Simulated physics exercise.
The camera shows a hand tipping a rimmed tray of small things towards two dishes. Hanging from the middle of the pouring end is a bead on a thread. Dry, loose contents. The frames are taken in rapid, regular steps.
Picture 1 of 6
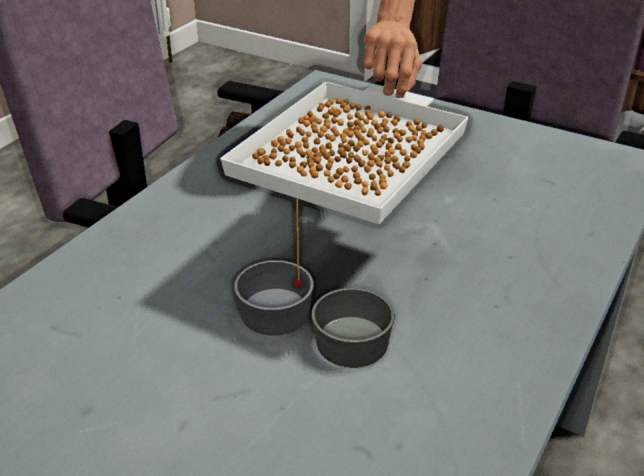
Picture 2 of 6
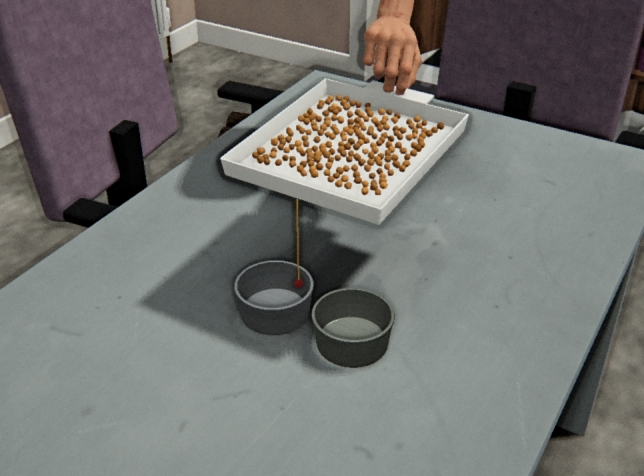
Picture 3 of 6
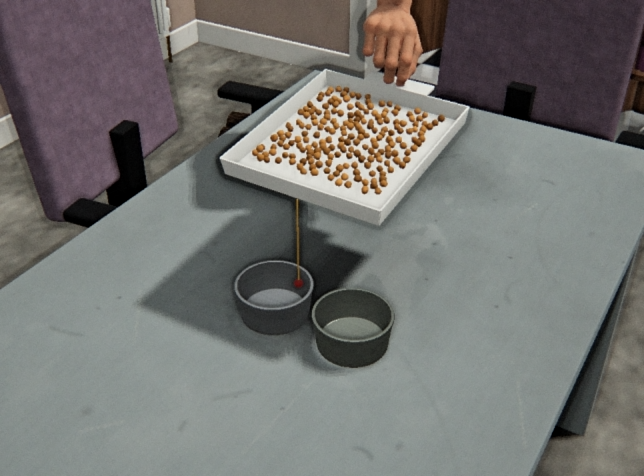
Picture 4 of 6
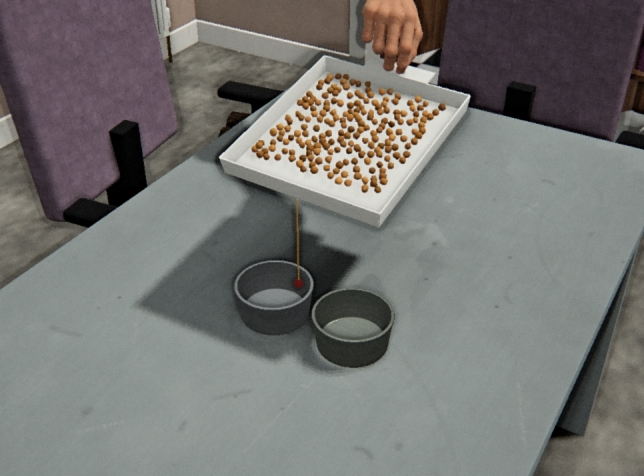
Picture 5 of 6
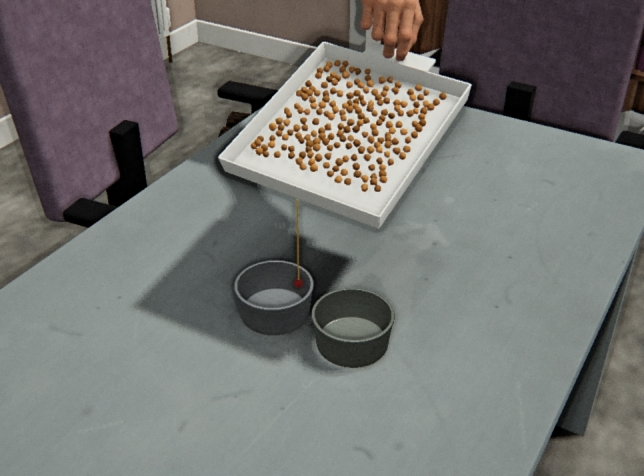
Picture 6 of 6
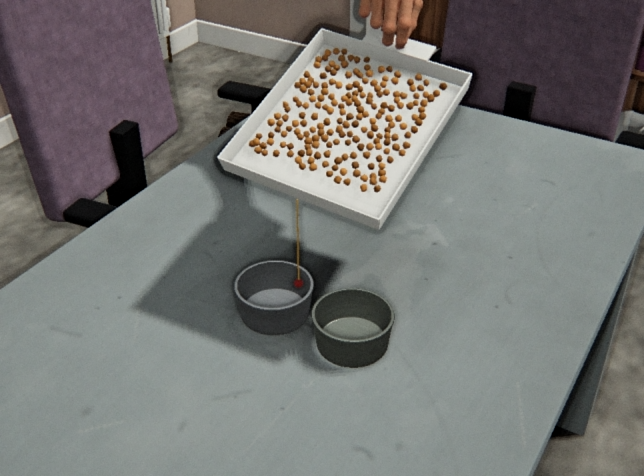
A hand grips the far edge of a white rimmed tray of small round golden-brown pieces, seen from above over a grey table, with purple padded panels behind. Below the tray, a red bead hangs on a thin thread by two round grey dishes, the right one darker. The hand gradually raises the tray's far side, steepening its slope towards the dishes, while the camera stays still.
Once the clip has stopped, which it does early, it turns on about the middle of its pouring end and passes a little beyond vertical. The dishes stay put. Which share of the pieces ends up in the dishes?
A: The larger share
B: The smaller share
B, the smaller share.
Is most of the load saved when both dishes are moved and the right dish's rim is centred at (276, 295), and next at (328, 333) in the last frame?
Placing 1: A minority of it. Placing 2: A majority of it.
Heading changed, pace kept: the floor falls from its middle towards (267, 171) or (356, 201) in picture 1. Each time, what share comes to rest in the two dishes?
Around 30 per cent first, around 70 per cent next.
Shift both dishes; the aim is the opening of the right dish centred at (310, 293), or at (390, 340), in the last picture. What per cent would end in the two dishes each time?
Trial 1 about 0 %, trial 2 about 50 %.
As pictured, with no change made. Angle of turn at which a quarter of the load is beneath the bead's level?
Angle: Close to 115°.
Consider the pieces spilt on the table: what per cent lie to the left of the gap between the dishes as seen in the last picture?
About 70 percent.
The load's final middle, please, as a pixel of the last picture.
(311, 371).
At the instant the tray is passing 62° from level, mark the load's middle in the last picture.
The middle of the load sits near (327, 183).
Just after the last frame, tray tipped steeply; almost all on the tray; just a few in the air.
A moment on, tray tipped past a quarter turn; the larger part on the tray; just a few in the right dish; about a tenth outside both; just a few in the air.
Further on, tray tipped past a quarter turn; roughly a quarter in the right dish; roughly two thirds outside both.
When it is over, tray tipped past a quarter turn; roughly a quarter in the right dish; not one in the left dish; roughly two thirds outside both.
